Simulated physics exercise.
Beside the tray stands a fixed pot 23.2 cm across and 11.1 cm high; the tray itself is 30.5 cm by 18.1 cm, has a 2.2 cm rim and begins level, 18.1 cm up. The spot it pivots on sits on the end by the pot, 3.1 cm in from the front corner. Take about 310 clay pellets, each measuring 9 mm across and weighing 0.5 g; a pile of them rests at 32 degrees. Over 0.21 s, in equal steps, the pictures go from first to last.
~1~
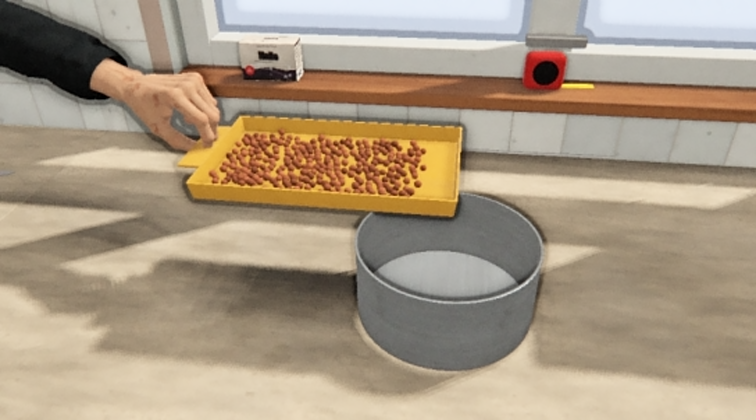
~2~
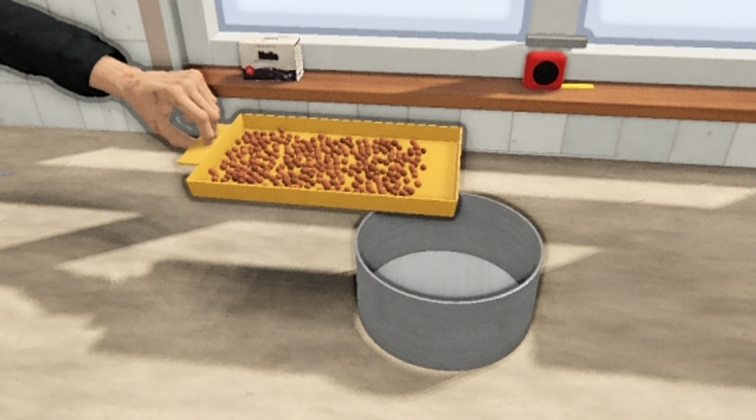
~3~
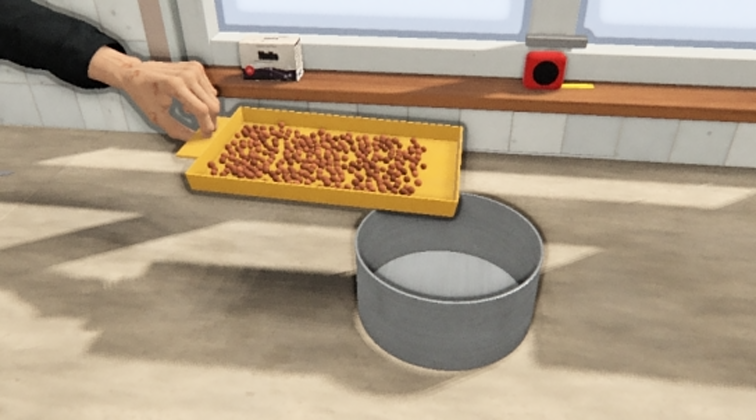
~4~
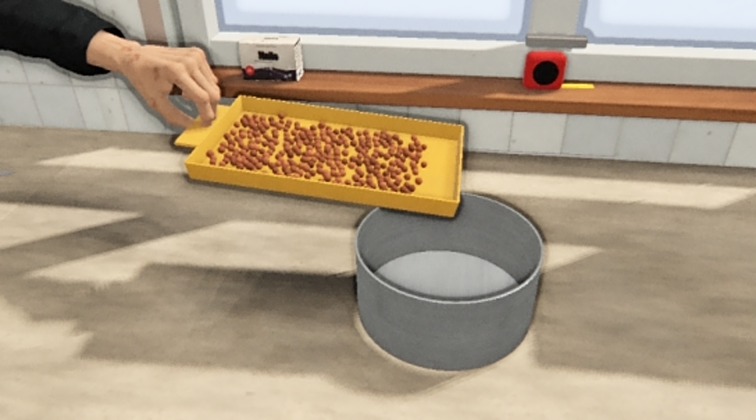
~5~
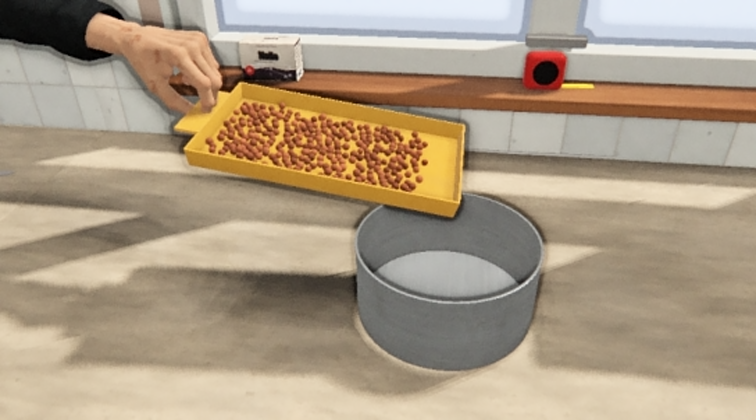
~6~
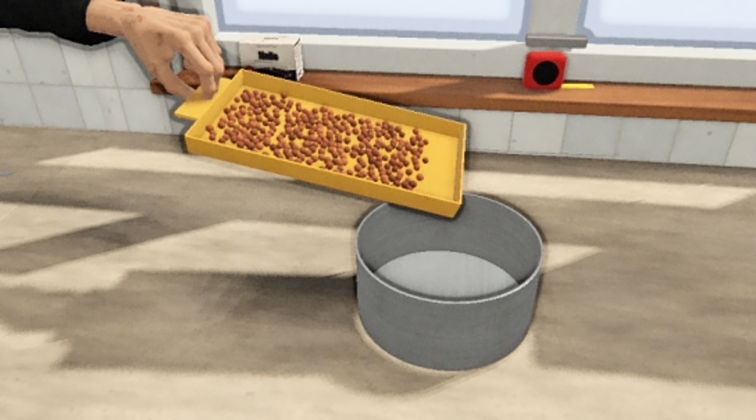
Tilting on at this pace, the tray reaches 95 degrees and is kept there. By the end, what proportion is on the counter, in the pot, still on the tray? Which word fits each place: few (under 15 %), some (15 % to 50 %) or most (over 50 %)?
Counter gets few; pot gets most; left on the tray gets few.
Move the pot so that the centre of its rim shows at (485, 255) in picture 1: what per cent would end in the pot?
With the pot there, close to 100 per cent.
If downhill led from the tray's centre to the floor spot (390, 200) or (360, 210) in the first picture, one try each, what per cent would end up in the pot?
Around 75 % for the first direction, around 35 % for the second.
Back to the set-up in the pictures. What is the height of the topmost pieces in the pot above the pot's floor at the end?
Some 3.0 cm up.
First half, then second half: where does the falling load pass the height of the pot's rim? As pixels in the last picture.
It passes about (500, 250) first and (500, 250) afterwards.
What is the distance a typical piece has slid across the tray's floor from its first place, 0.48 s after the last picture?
It has moved some 11 cm from its start.
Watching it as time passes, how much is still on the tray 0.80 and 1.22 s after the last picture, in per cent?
Around 80 first, about 20 after.
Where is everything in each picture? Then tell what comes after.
In the first frame, tray tilt 0 degrees, front corners at (191, 181) and (454, 199); middle of the pieces at (319, 164); pot at (448, 240).
In the second frame, tray tilt 1 degrees, front corners at (190, 179) and (454, 199); middle of the pieces at (319, 162).
In the third frame, tray tilt 2 degrees, front corners at (190, 172) and (455, 200); middle of the pieces at (319, 158).
In the fourth frame, tray tilt 5 degrees, front corners at (189, 161) and (456, 200), lowest corner right front; middle of the pieces at (319, 152).
In the fifth frame, tray tilt 9 degrees, front corners at (188, 148) and (457, 201), lowest corner right front; middle of the pieces at (320, 144).
In the sixth frame, tray tilt 12 degrees, front corners at (189, 135) and (458, 201), lowest corner right front; middle of the pieces at (321, 137); pot at (448, 240).
Then, 0.48 s after the last picture, tilt 52 degrees; the tray holds 100 %, the pot 0 %.
Then, 0.80 s after the last picture, tilt 78 degrees; the tray holds 80 %, the pot 15 %.
Then, 1.22 s after the last picture, tilt 95 degrees; the tray holds 20 %, the pot 70 %.
In the end, counter 5 %, pot 95 %, tray 0 %.
